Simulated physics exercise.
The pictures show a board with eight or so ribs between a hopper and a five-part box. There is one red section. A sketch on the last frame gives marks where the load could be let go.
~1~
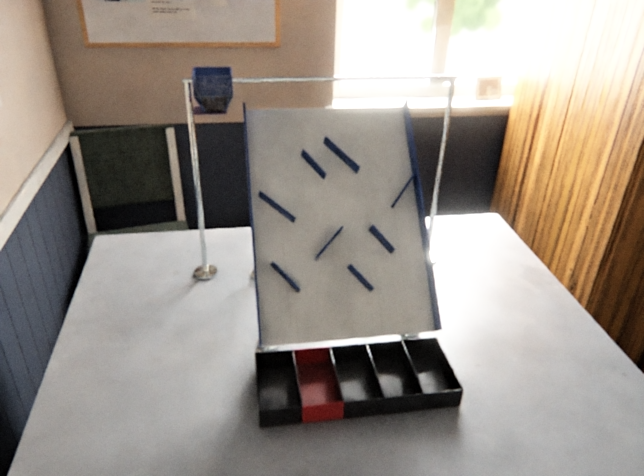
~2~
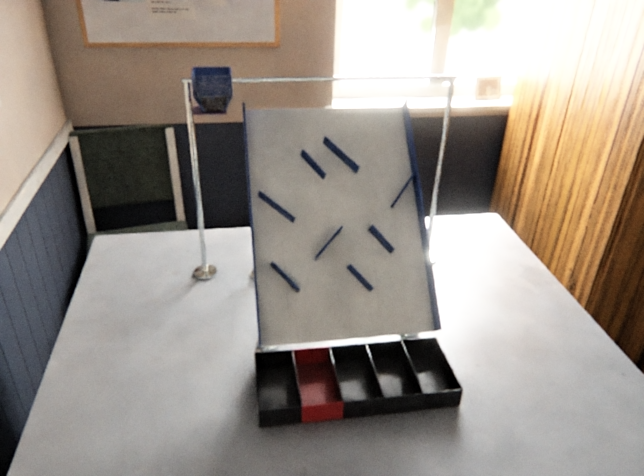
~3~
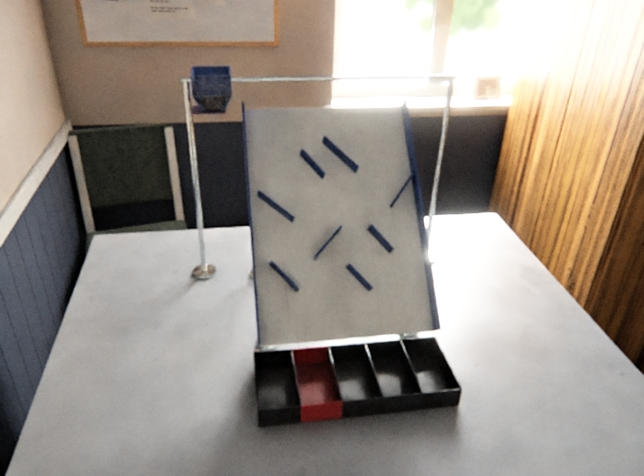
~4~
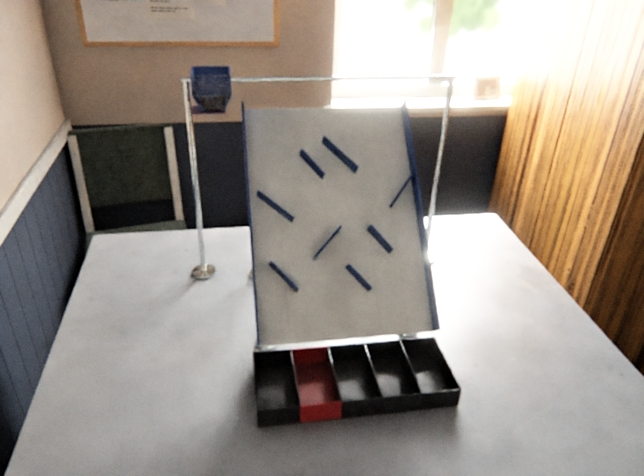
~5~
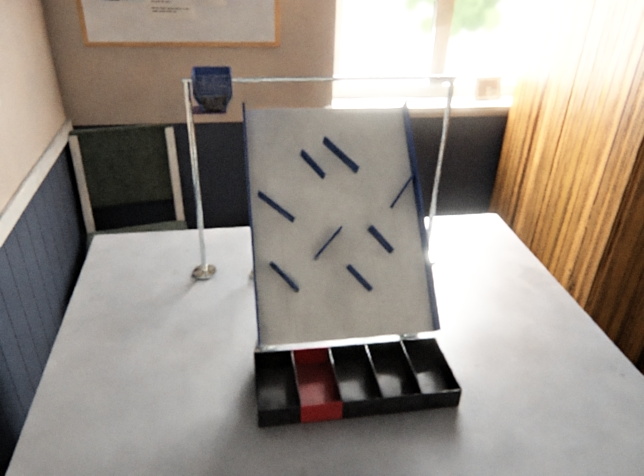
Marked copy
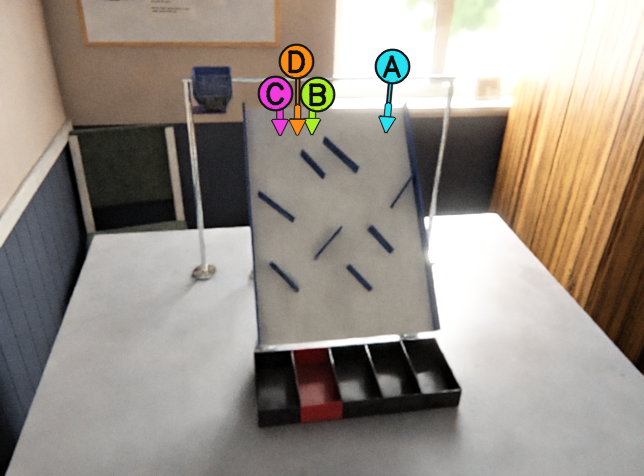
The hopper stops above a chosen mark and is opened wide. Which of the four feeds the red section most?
Take C.
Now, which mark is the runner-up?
Here it is mark D.
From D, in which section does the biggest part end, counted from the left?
It is the second one.
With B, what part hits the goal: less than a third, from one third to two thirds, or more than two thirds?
Less than a third.
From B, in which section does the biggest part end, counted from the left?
The fifth.
On the marked copy, mark A meets the board at (386, 126); mark B meets the board at (311, 128); mark C meets the board at (280, 129); mark D meets the board at (297, 129).
Choosing A, a stray few in the red section, nearly all in other sections, a small part outside the box.
Choosing B, a small part in the red section, most in other sections, a small part outside the box.
Choosing C, about two thirds in the red section, about a quarter in other sections.
Choosing D, about half in the red section, about a third in other sections, about a quarter outside the box.
